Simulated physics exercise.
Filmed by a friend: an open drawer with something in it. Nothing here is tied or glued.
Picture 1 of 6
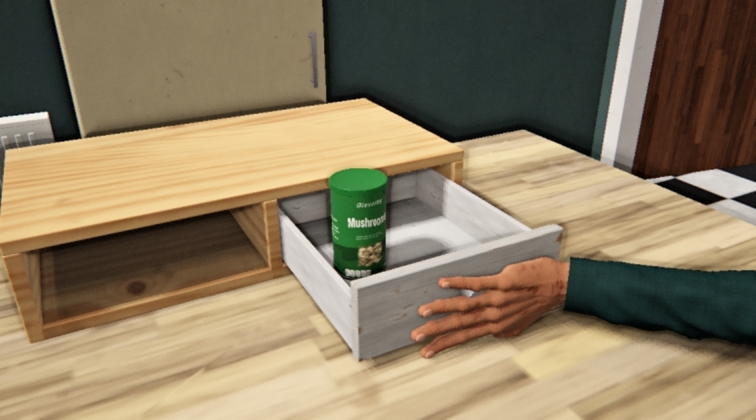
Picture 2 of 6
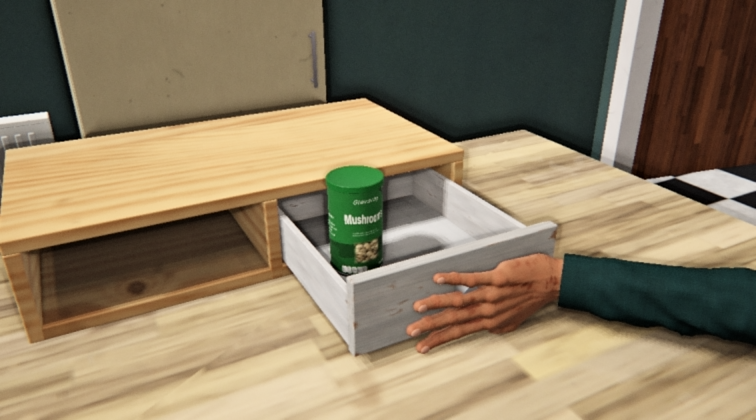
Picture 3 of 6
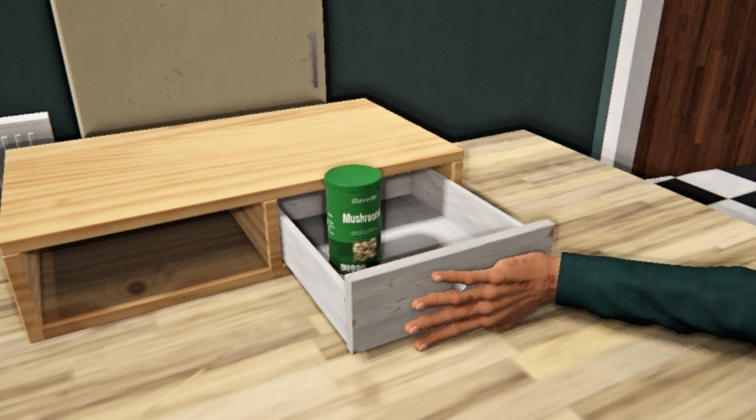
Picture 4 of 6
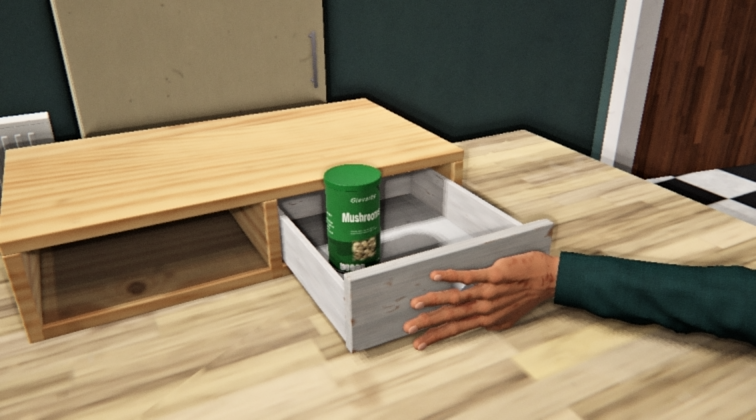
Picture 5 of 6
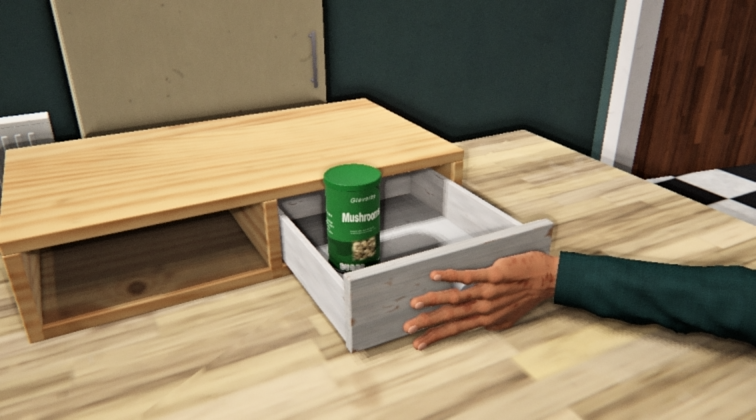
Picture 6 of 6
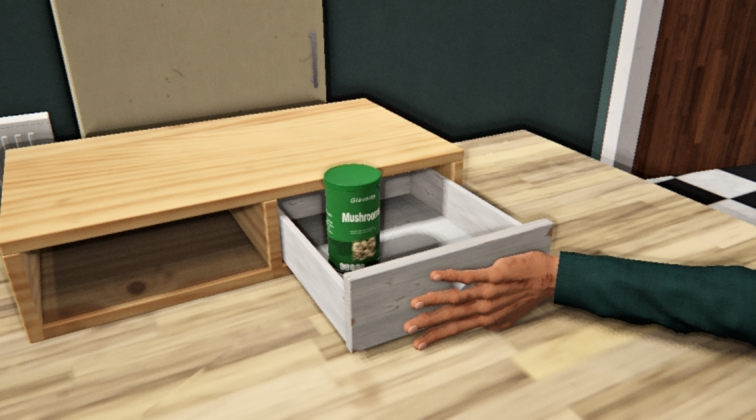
On a light wooden tabletop, a hand in a dark green sleeve rests against the front of an open grey drawer holding a green mushroom container, nudging it very slightly inward before both stay nearly still.
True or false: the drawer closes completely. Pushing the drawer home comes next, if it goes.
False.
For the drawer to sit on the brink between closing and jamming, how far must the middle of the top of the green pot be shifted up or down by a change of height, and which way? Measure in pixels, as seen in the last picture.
28 pixels down.
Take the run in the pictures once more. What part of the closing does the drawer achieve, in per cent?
It halts at about 60 percent of the way.
Then, 0.42 s after the last picture, drawer starting in.
At rest, the drawer jams.
